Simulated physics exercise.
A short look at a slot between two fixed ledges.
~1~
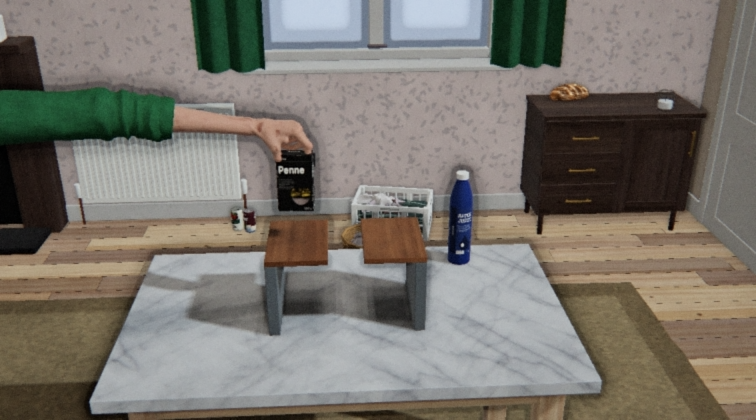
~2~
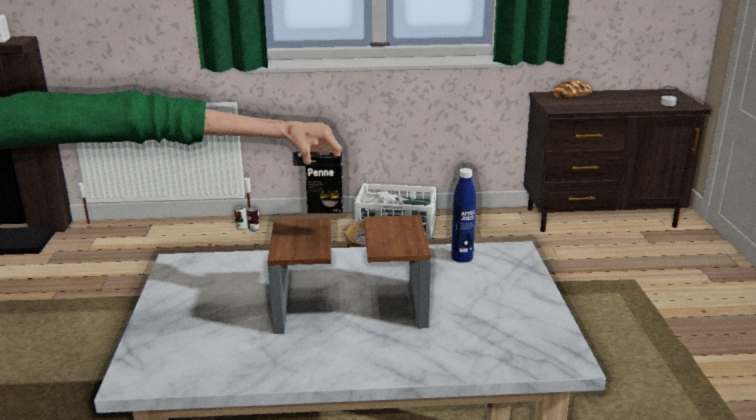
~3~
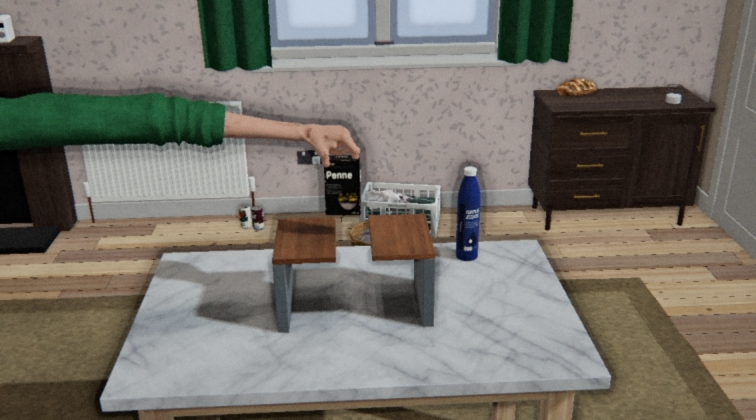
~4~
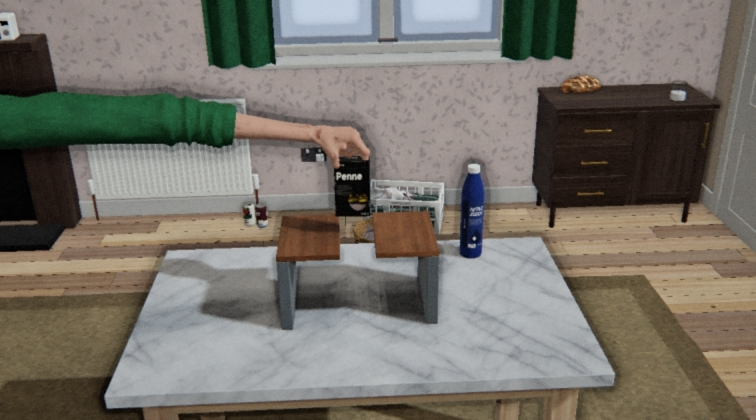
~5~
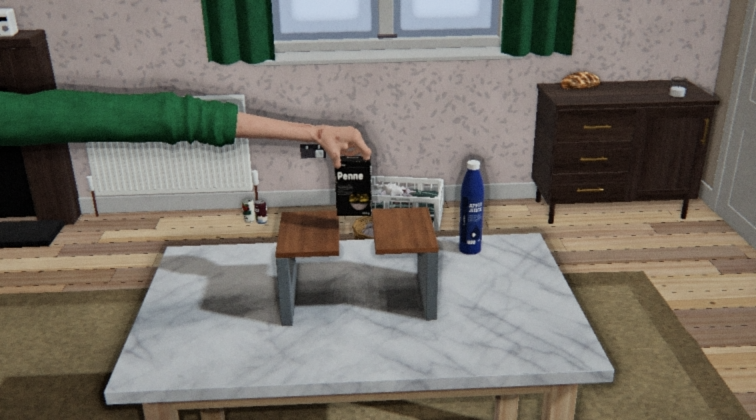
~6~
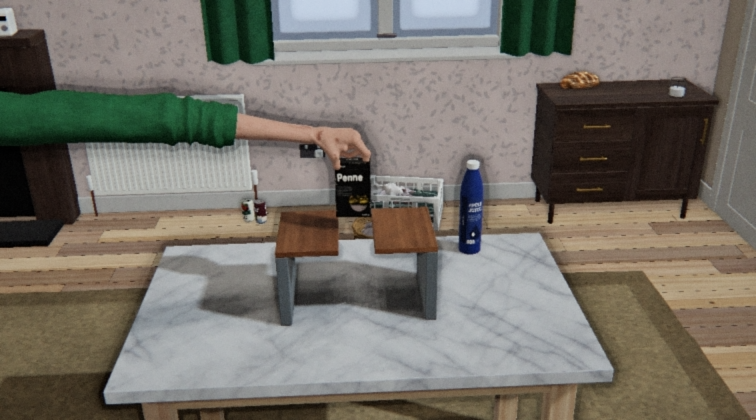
A hand moves a black packet of penne rightward above two wooden-topped stands, then holds still.
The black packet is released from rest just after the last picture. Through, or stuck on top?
It stays on top.
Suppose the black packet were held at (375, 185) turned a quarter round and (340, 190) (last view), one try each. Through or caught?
First try: It is caught; second try: It is caught.
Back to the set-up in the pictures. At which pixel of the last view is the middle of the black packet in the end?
At about (363, 215).
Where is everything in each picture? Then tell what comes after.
The first picture shows on its way; black packet (295, 181); blue bottle (461, 218).
The second picture shows on its way; black packet (324, 183); blue bottle (464, 215).
The third picture shows on its way; black packet (343, 185); blue bottle (468, 214).
The fourth picture shows on its way; black packet (353, 186); blue bottle (472, 211).
The fifth picture shows held still over the gap; black packet (354, 186); blue bottle (472, 207).
The sixth picture shows held still over the gap; black packet (353, 188); blue bottle (471, 207).
Then, 0.20 s later than the last frame, black packet moved a little near (355, 203).
Then, 0.30 s later than the last frame, black packet tilted by 43° near (364, 212).
Then, 0.40 s later than the last frame, black packet tilted by 62° near (364, 214).
When it is over, lying over on the stand or table, black packet; blue bottle as before. End places, in pixels of the last picture, black packet near (364, 215). The packet is caught.
